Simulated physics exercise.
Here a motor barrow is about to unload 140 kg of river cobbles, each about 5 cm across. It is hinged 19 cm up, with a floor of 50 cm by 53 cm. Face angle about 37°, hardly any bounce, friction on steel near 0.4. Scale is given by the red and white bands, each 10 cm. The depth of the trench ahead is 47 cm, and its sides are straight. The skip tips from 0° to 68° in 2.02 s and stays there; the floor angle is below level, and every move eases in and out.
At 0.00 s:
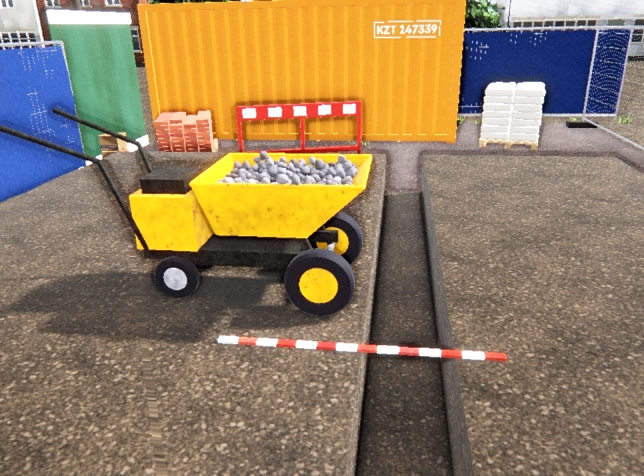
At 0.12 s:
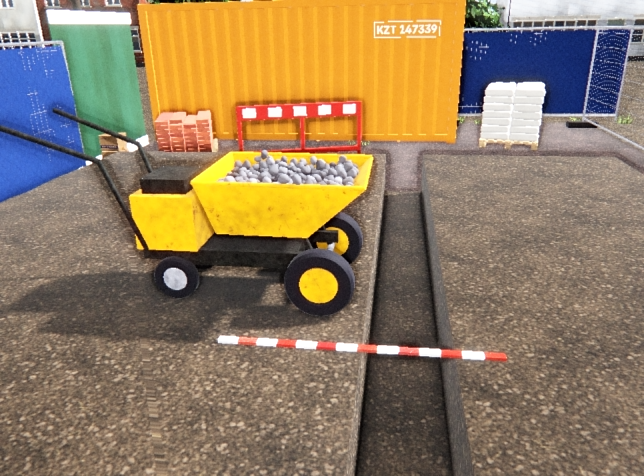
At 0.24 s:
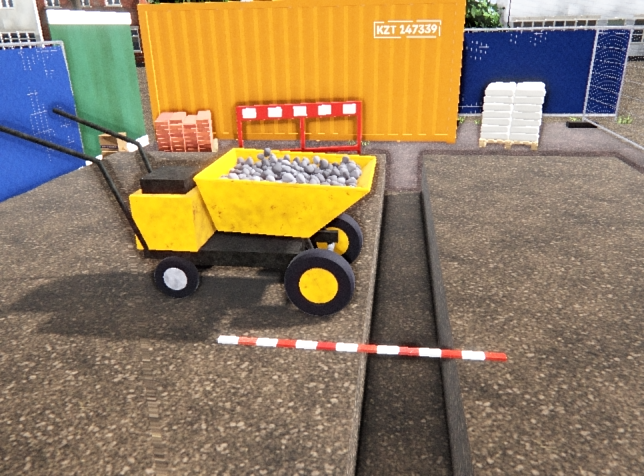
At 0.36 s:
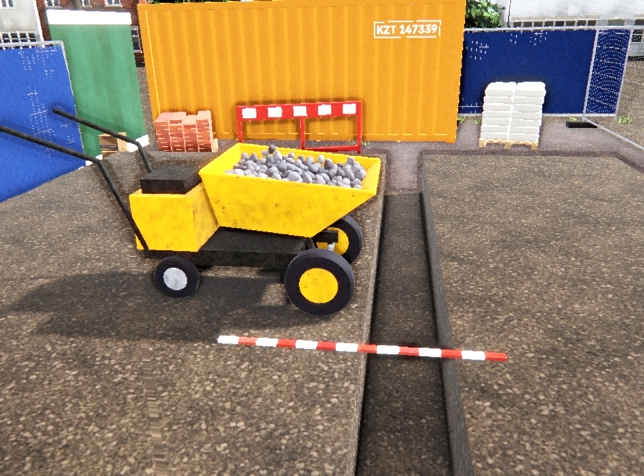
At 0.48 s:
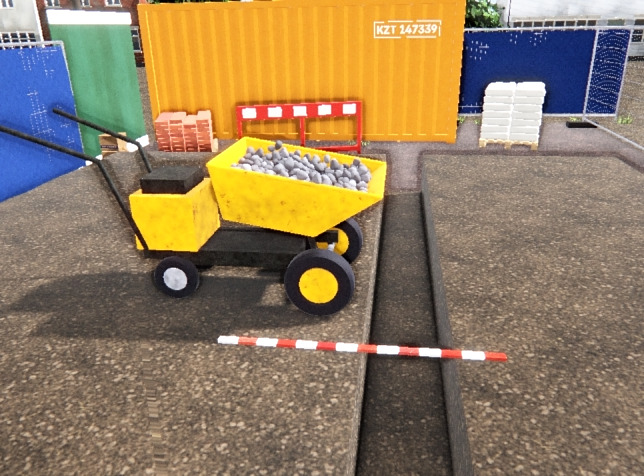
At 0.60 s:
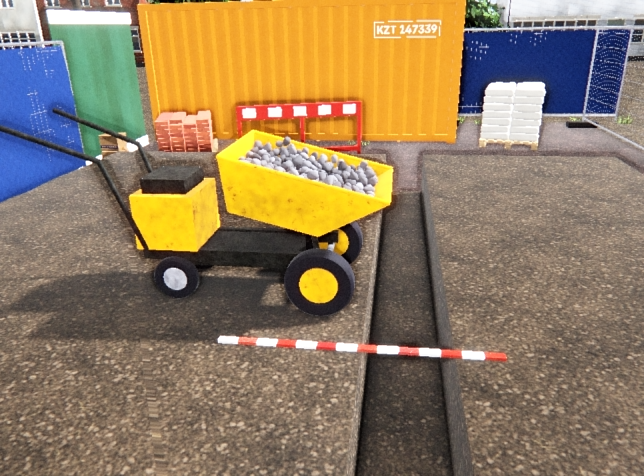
The yellow skip of a small motor barrow, heaped with grey stones, tilted slowly and then faster down to the right beside a narrow trench, while its wheels stayed still.
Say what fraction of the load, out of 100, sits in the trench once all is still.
About 39 out of 100.
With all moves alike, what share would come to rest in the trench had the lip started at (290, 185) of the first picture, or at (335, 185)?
100 and 80 %.
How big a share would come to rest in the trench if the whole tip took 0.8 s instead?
Roughly 25 per cent.
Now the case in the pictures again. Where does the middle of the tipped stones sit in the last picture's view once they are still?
Their middle is at about (465, 291).
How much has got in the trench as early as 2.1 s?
About 15 per cent by then.
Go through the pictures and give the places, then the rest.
The skip is at 0°, its lip at (364, 188); the top of the load is at (298, 161), in the first frame.
Lip at (365, 189), floor tilted 1°, highest stones at (294, 161); the stones move at 0.1 m/s on average, in the second frame.
The skip is at 3°, its lip at (369, 190); the top of the load is at (293, 159); the stones move at 0.2 m/s on average, in the third frame.
The skip is at 6°, its lip at (374, 193); the top of the load is at (269, 155); the stones move at 0.3 m/s on average, in the fourth frame.
The skip is at 10°, its lip at (382, 198); the top of the load is at (269, 153); the stones move at 0.3 m/s on average, in the fifth frame.
The skip is at 14°, its lip at (390, 203); the top of the load is at (274, 148); the stones move at 0.4 m/s on average, in the sixth frame.
After 1.5 s the floor is at 58°; 98 % in the skip, 2 % in the trench; the foremost stones are at (441, 271).
After 2.1 s the floor is at 68°; 38 % in the skip, 13 % in the trench, 48 % past the trench; the foremost stones are at (539, 282).
After 2.5 s the floor is at 68°; 12 % in the skip, 25 % in the trench, 63 % past the trench; the foremost stones are at (597, 295).
After 4.4 s the floor is at 68°; 0 % in the skip, 39 % in the trench, 61 % past the trench; the foremost stones are at (626, 302).
